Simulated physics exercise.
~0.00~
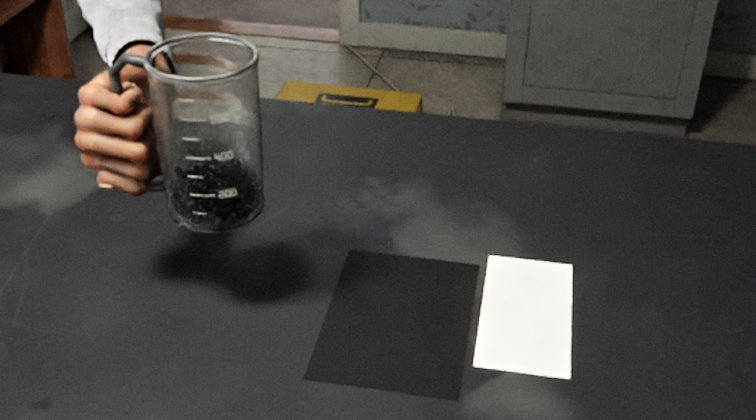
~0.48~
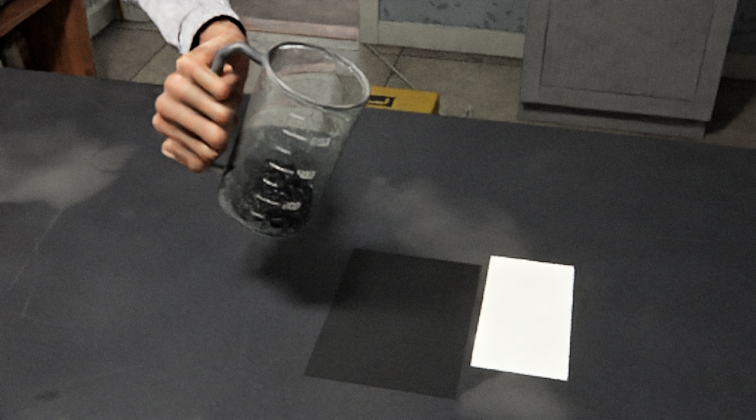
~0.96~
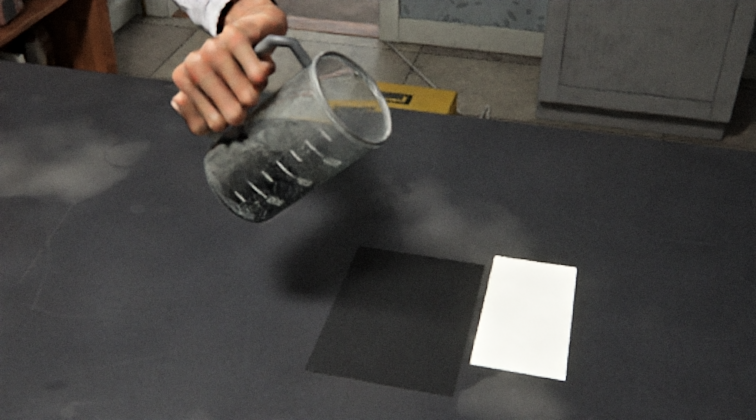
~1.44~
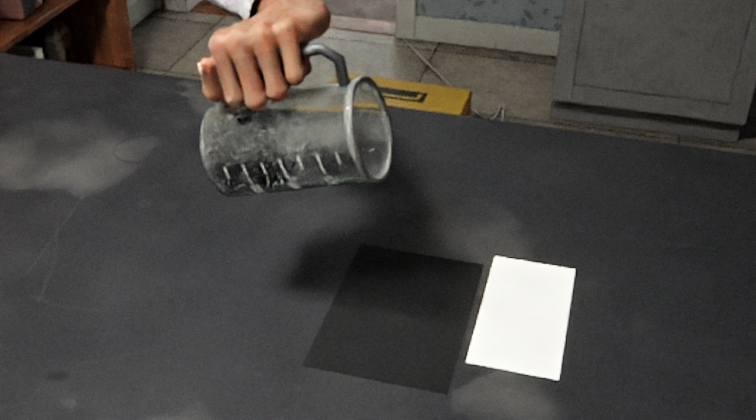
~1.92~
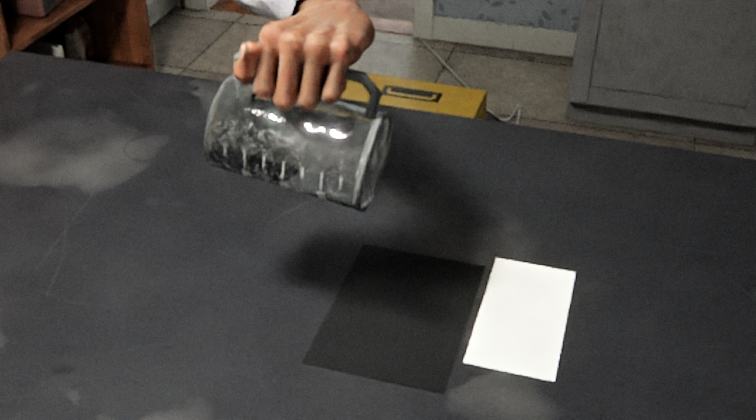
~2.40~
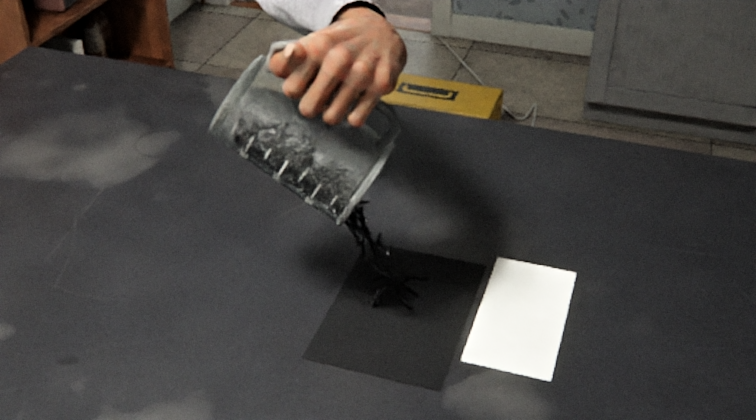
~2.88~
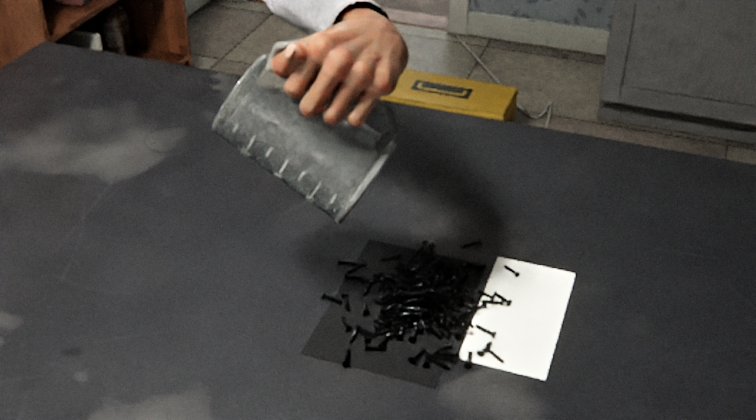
A hand in a white sleeve holds a clear jug of small black screws by its handle over a dark table, seen from above at an angle. To the right lie a black mat and, beside it, a smaller white mat, with a yellow box and grey cabinet behind. The hand moves the jug rightward and tips it onto its side, then further until its mouth points down. Screws stream onto the black mat. At the end the jug hangs empty above a pile mostly on the black mat, with a few screws scattered on the white one and the table.
